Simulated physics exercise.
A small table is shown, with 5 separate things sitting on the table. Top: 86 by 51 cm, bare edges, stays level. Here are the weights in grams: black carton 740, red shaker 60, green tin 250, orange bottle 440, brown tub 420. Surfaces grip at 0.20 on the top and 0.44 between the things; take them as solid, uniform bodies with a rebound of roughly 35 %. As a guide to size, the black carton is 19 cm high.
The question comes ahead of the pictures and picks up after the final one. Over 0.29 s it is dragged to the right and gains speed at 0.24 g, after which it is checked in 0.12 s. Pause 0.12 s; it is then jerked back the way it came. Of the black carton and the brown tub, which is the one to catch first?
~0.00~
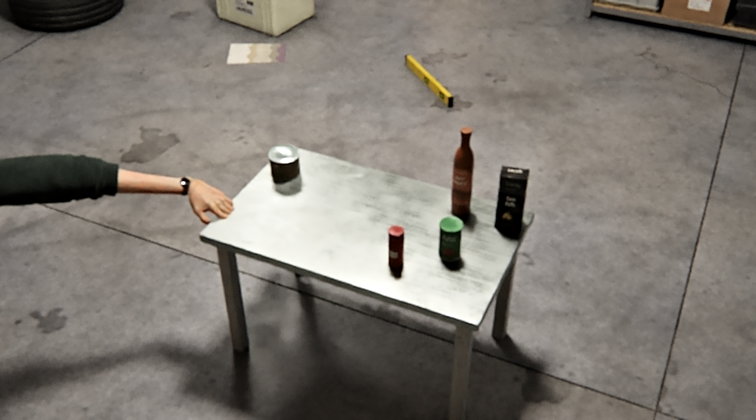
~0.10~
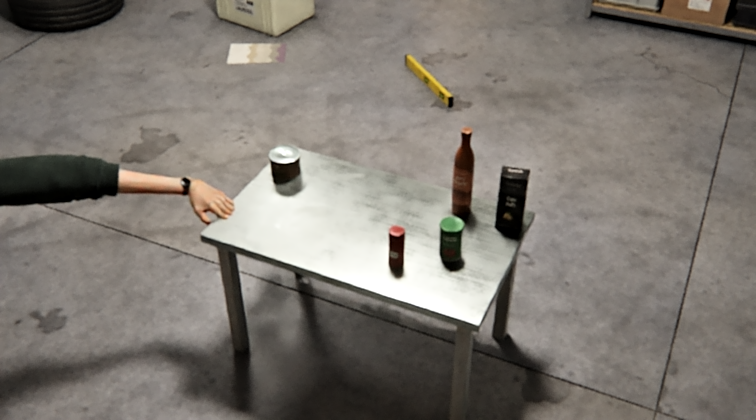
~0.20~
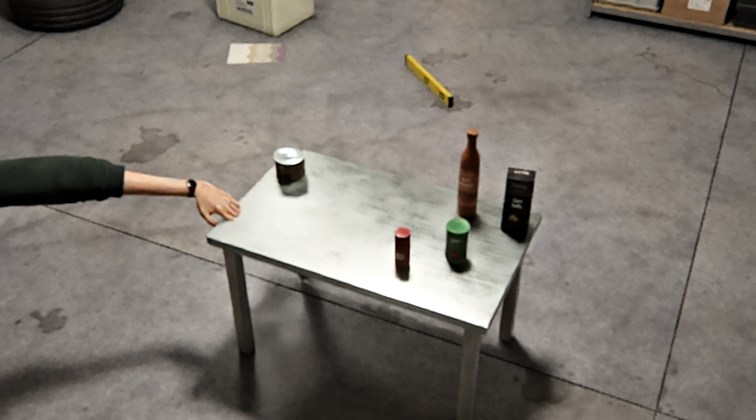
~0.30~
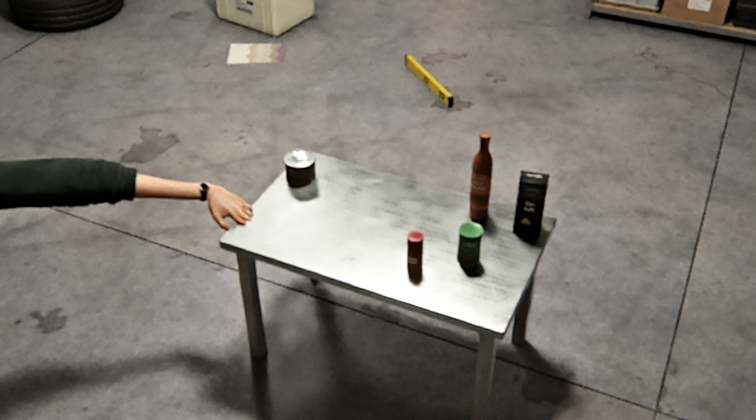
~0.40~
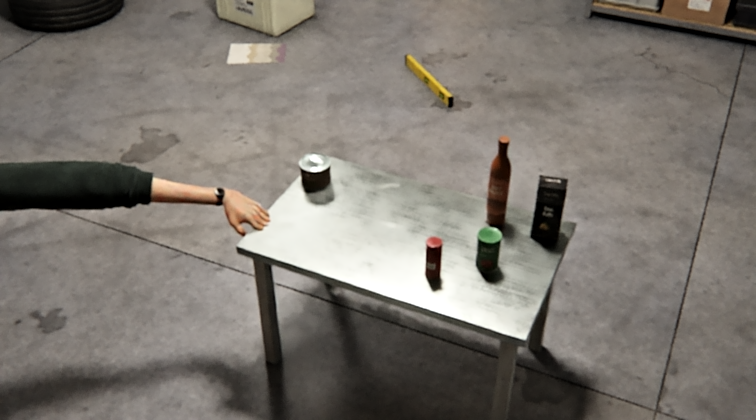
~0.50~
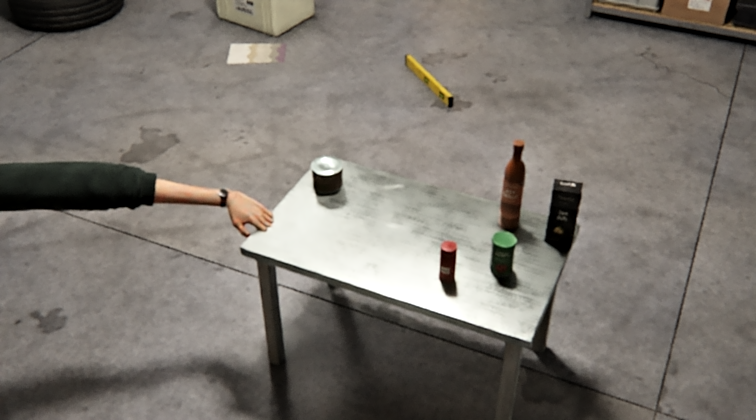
The one to catch first is the first.
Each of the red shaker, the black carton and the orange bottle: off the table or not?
Once it all settles, the red shaker stays on its surface, the black carton leaves its surface and the orange bottle stays on its surface.
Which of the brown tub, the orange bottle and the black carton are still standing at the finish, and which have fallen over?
In the last frame the brown tub remains up, the orange bottle remains up and the black carton does not stay up.
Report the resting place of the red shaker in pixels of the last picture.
In the last view, its centre sits near (417, 253).
After 0.90 s, table 2 cm from its start; black carton now off the table; brown tub slid 9 cm near (317, 172); orange bottle slid 10 cm.
After 1.10 s, brown tub slid 5 cm near (299, 167); red shaker slid 6 cm; orange bottle slid 6 cm.
By the end (1.7 s), off the table, black carton; not toppled but over 5 cm from the start, red shaker, green tin and orange bottle; brown tub in place, give or take 5 cm. Seen from the same camera at the end, brown tub near (298, 167). Black carton went at 0.72 s; brown tub was never lost.
